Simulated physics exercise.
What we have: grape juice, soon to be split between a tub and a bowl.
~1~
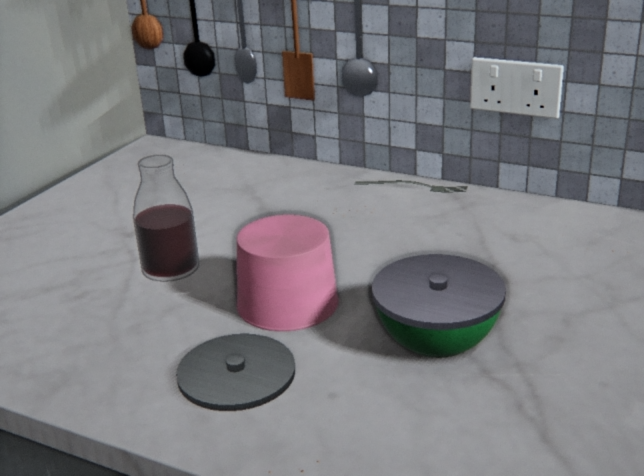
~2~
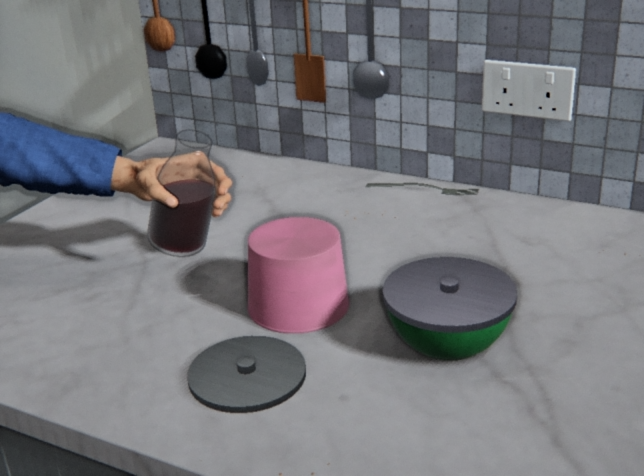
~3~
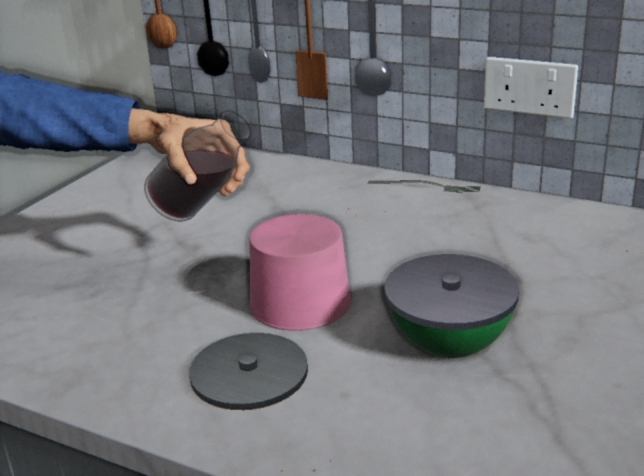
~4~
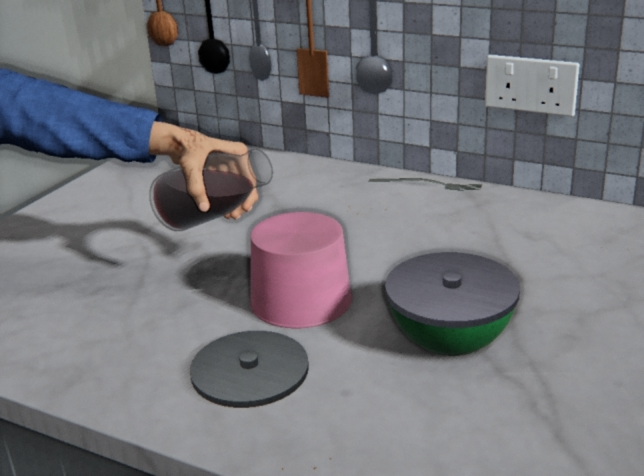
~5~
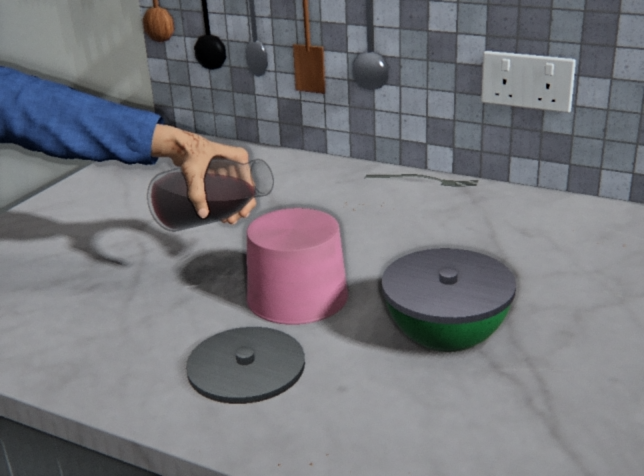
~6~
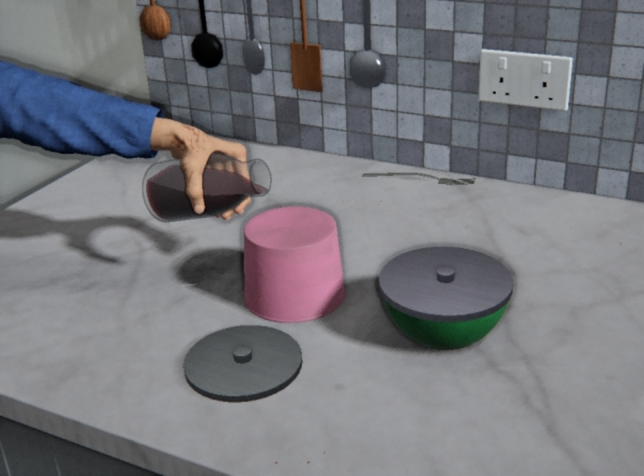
A hand in a blue sleeve took hold of the glass bottle of dark purple juice on the left, lifted it and tilted it steadily toward the upside-down pink tub, with nothing coming out.
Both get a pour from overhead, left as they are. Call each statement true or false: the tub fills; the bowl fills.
Tub fills - false; bowl fills - false.
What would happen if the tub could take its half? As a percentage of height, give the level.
It would come up to something like 15 per cent.
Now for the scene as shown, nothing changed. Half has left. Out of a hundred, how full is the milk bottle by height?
Some 25 per cent, I reckon.
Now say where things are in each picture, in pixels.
The first picture shows at the start; milk bottle (163, 214) about half full; tub (285, 271) upside down; bowl (437, 318) with its lid on.
In the second picture, a hand has the milk bottle; milk bottle about half full, surface at (185, 192); tub (296, 273) upside down.
The third picture shows tilting; milk bottle (203, 161) tipped 45° with all of its load; bowl (450, 318) with its lid on.
The fourth picture shows no stream yet; milk bottle (216, 185) tipped 65° with all of its load; tub (299, 268) upside down.
The fifth picture shows still nothing leaves it; milk bottle (216, 190) tipped 70° with all of its load; bowl (447, 312) with its lid on.
The sixth picture shows on the point of pouring; milk bottle (212, 185) tipped 75° with all of its load; tub (293, 263) upside down; bowl (444, 311) with its lid on.
Shortly, it runs off the upturned base of the tub.
Then, it hits the lid of the bowl and runs off.
At the finish, the tub is empty, in a puddle; the bowl is empty, in a puddle.
